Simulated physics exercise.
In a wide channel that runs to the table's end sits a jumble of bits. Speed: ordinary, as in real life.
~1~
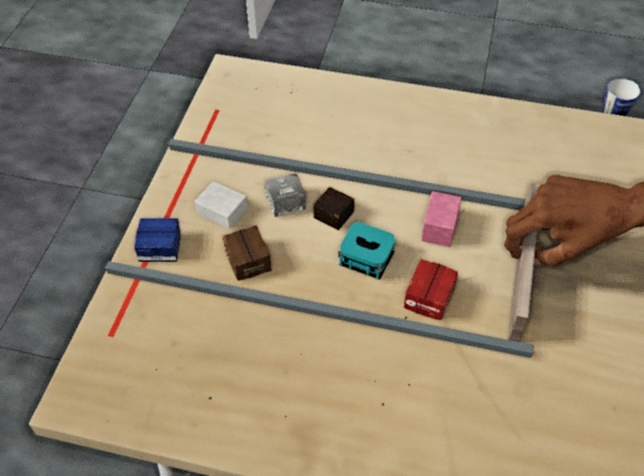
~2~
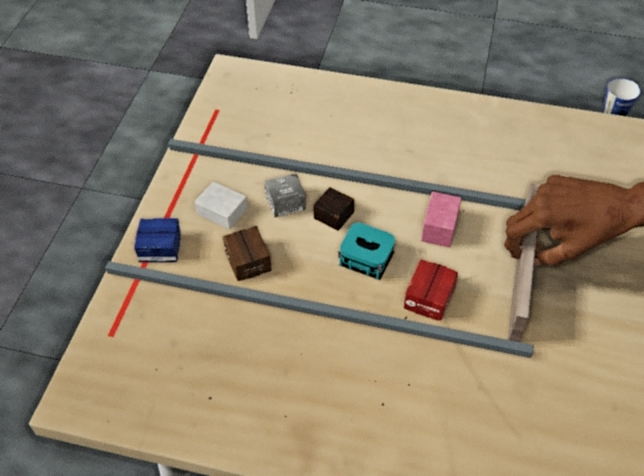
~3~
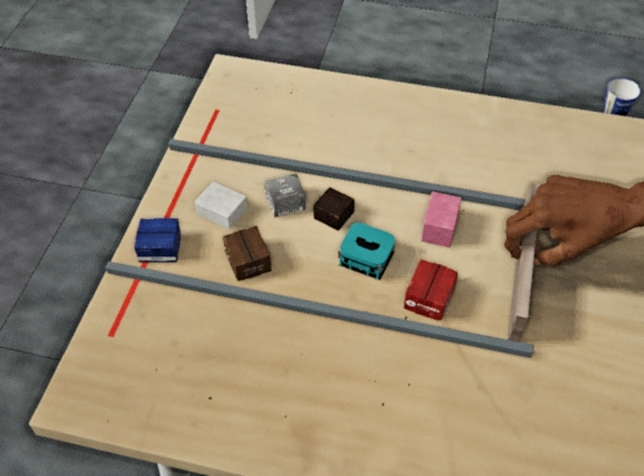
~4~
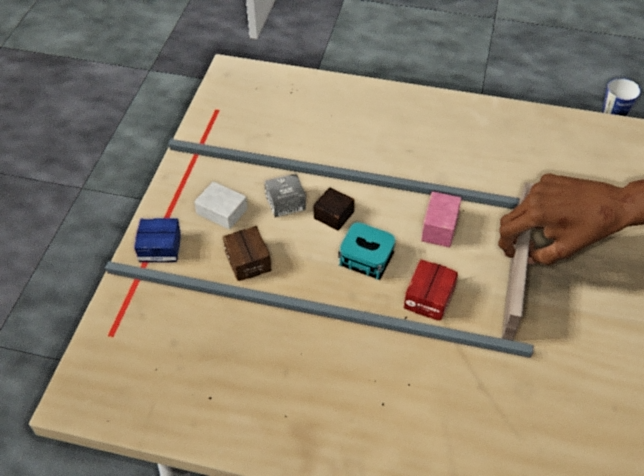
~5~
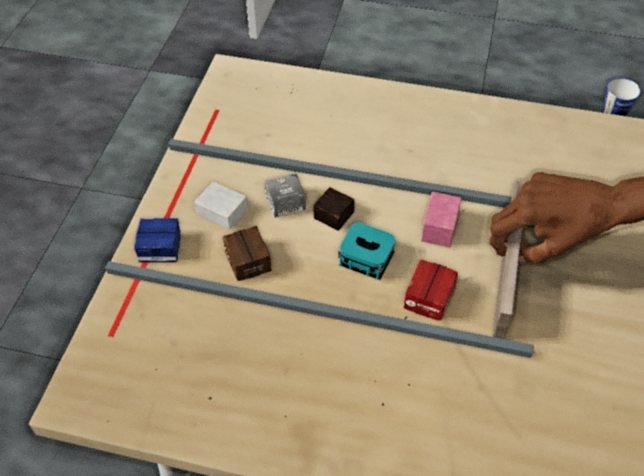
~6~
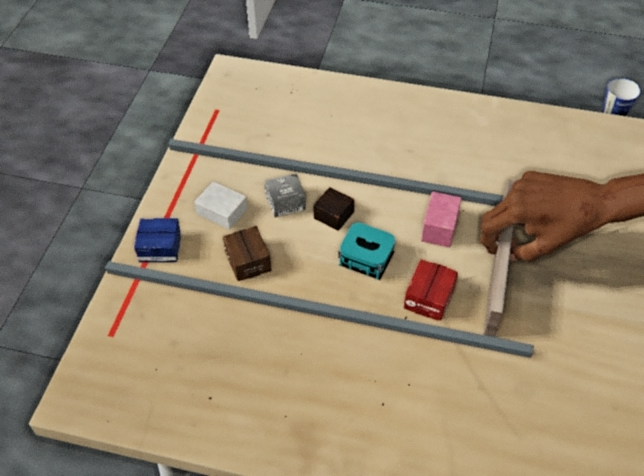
A hand held a flat board upright at the right end of a railed channel, then slid it slightly left toward eight scattered little blocks and boxes, which all stayed still.
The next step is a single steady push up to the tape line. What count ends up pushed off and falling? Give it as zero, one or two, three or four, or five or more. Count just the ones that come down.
The count that falls is five or more.
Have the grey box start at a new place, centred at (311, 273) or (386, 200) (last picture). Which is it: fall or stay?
In order, the object goes off, then goes off.
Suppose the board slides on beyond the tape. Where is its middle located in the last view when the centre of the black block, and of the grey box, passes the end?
Near (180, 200) in the first case, near (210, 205) in the other.
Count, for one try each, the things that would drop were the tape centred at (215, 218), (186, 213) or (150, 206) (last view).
The counts come to 1, then 4, then 8.
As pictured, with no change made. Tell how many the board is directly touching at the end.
Result: 2 in all.
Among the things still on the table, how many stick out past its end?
Count of overhanging things: 1.
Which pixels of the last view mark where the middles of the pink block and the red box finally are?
Middles: Around (168, 171) and around (129, 244).
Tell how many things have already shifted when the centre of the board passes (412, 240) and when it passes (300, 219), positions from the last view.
First 3 and then 7.
Soon after, none off yet; blue box at rest near (158, 240); white block at rest near (221, 205); brown box at rest near (247, 254).
In the end, the number that fall off is five or more; gone, turquoise case, black block, grey box, brown box, white block and blue box.
